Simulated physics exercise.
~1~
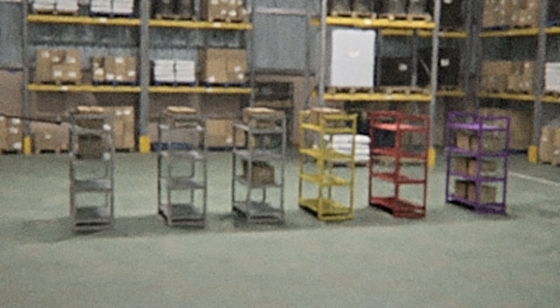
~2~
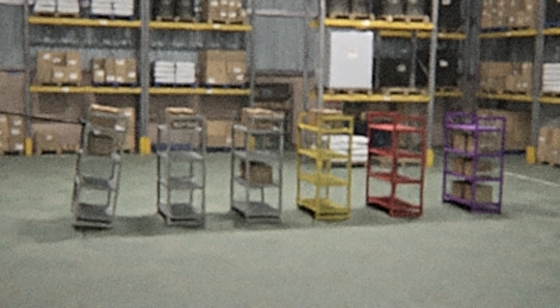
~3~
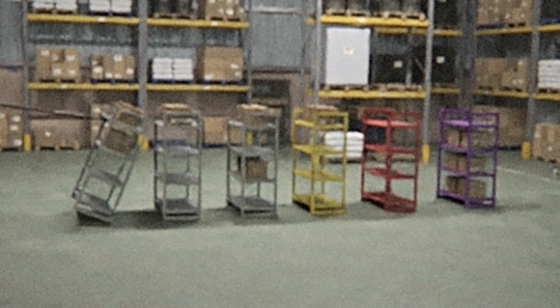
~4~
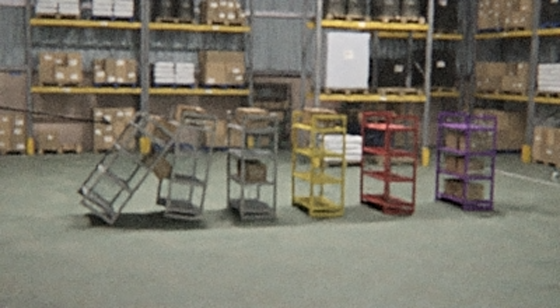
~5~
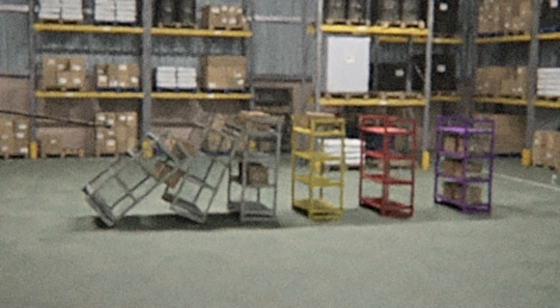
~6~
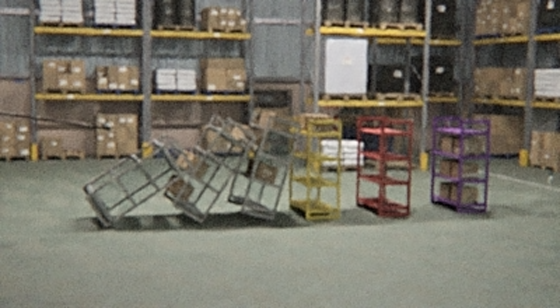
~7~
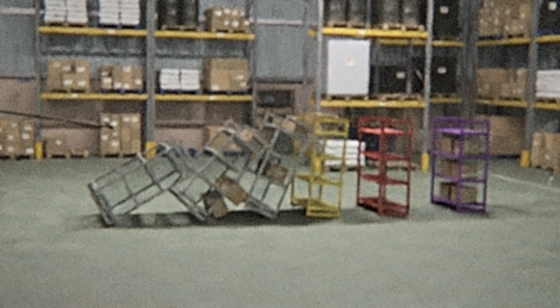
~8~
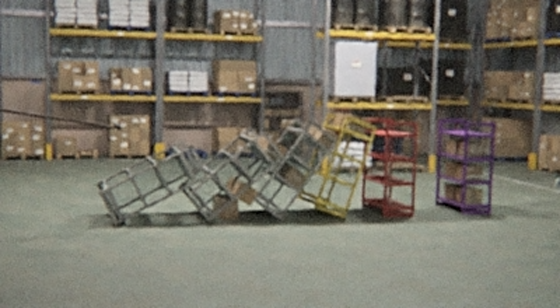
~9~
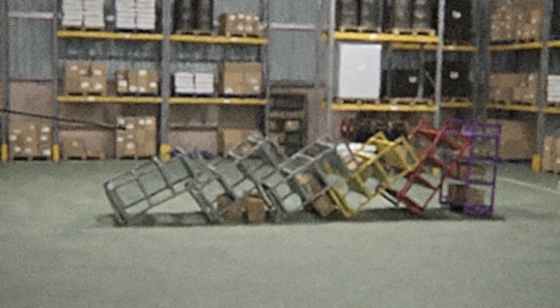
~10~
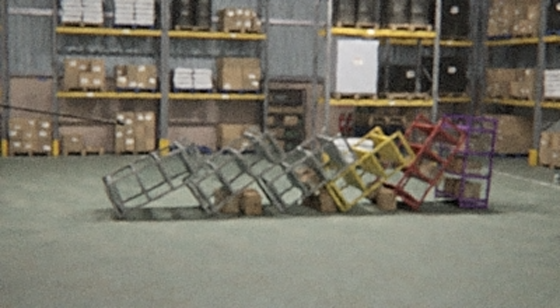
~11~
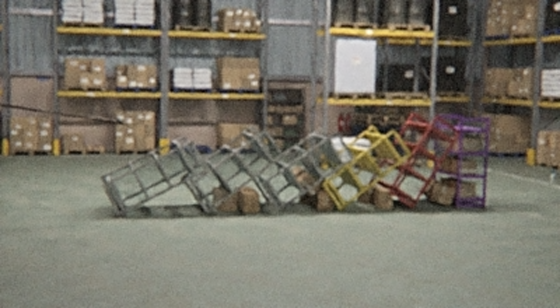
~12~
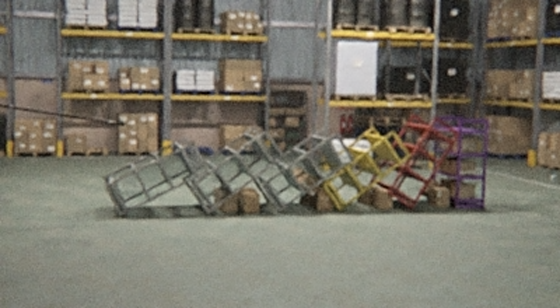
In a warehouse, a pole tips the left rack and five topple rightward, leaving purple upright.
